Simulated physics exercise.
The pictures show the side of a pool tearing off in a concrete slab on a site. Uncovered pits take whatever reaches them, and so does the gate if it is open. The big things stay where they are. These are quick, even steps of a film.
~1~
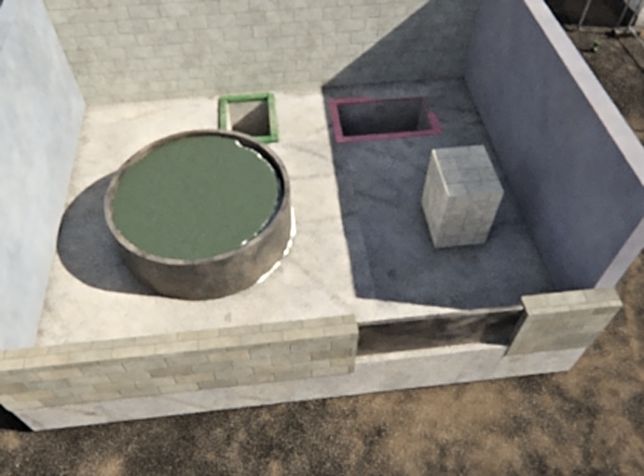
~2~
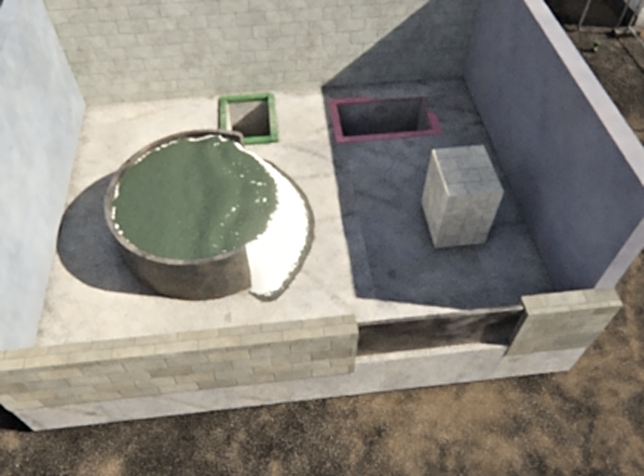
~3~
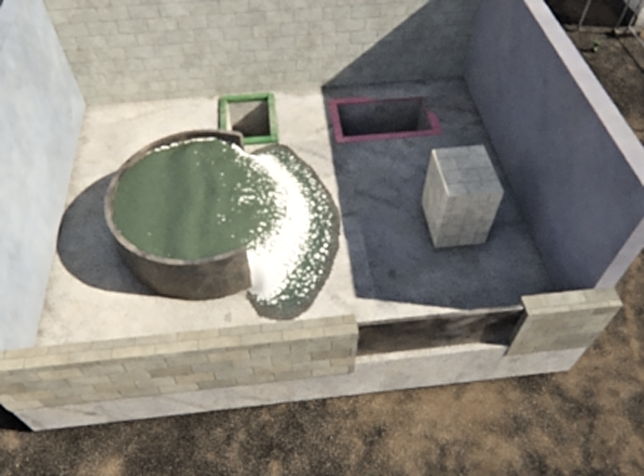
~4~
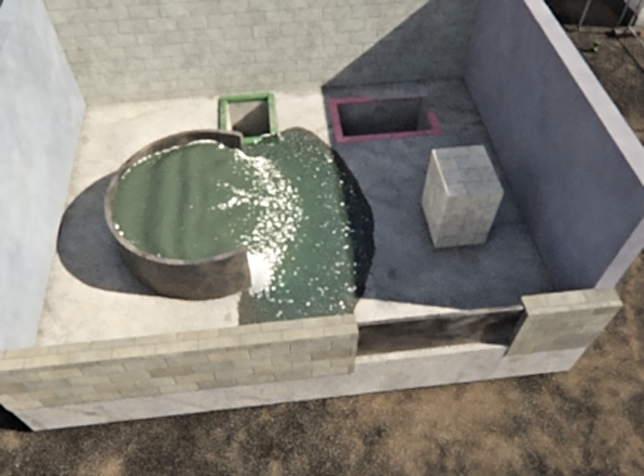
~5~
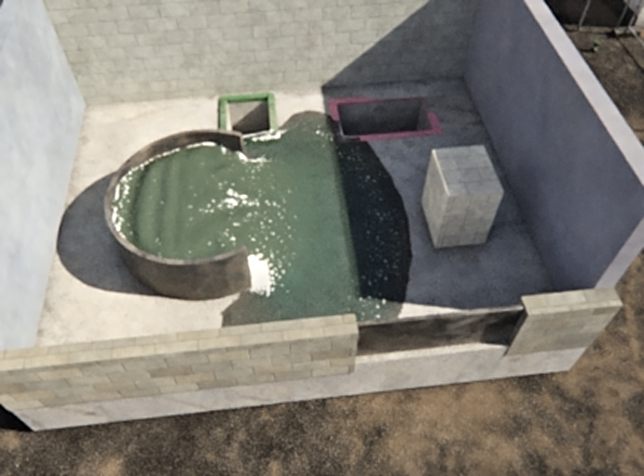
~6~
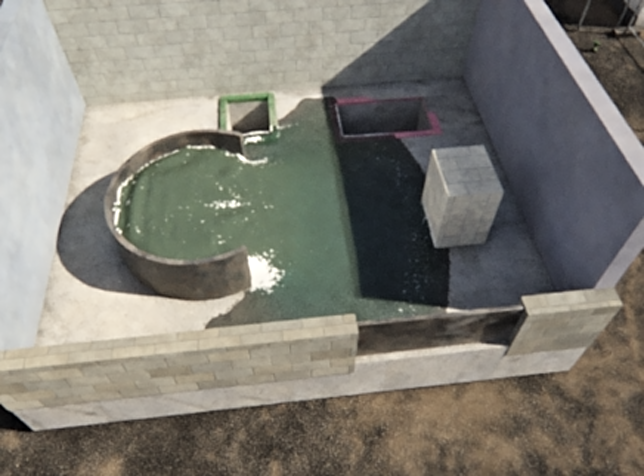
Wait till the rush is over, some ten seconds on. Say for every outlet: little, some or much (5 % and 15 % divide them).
In the end: The gate takes less than 5 %; the pink pit takes more than 15 %; the green pit takes less than 5 %.
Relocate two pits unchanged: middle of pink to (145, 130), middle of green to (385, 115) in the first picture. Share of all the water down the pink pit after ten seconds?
Per cent: Pink 14.
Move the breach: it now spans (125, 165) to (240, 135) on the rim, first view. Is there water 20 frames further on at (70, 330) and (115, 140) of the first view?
In turn: Awash, wet.
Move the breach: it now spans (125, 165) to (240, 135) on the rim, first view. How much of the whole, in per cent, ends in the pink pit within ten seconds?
Parts in a hundred: Pink 6.
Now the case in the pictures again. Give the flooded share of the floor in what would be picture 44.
Roughly 75 per cent.
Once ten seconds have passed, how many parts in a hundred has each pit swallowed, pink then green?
About 50 and 2 per cent.
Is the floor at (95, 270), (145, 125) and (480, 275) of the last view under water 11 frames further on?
In that order: Not flooded, not flooded, flooded.
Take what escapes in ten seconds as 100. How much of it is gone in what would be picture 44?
About 80 per cent.
A moment on, water covers 55 % of the floor; the gate 0 %, the pink pit 5 %, the green pit 0 %.
Next, water covers 60 % of the floor; the gate 0 %, the pink pit 9 %, the green pit 0 %.
Then, water covers 65 % of the floor; the gate 0 %, the pink pit 17 %, the green pit 0 %.
Later, water covers 75 % of the floor; the gate 0 %, the pink pit 39 %, the green pit 2 %.
In the end, water covers 95 % of the floor; the gate 0 %, the pink pit 50 %, the green pit 2 %.
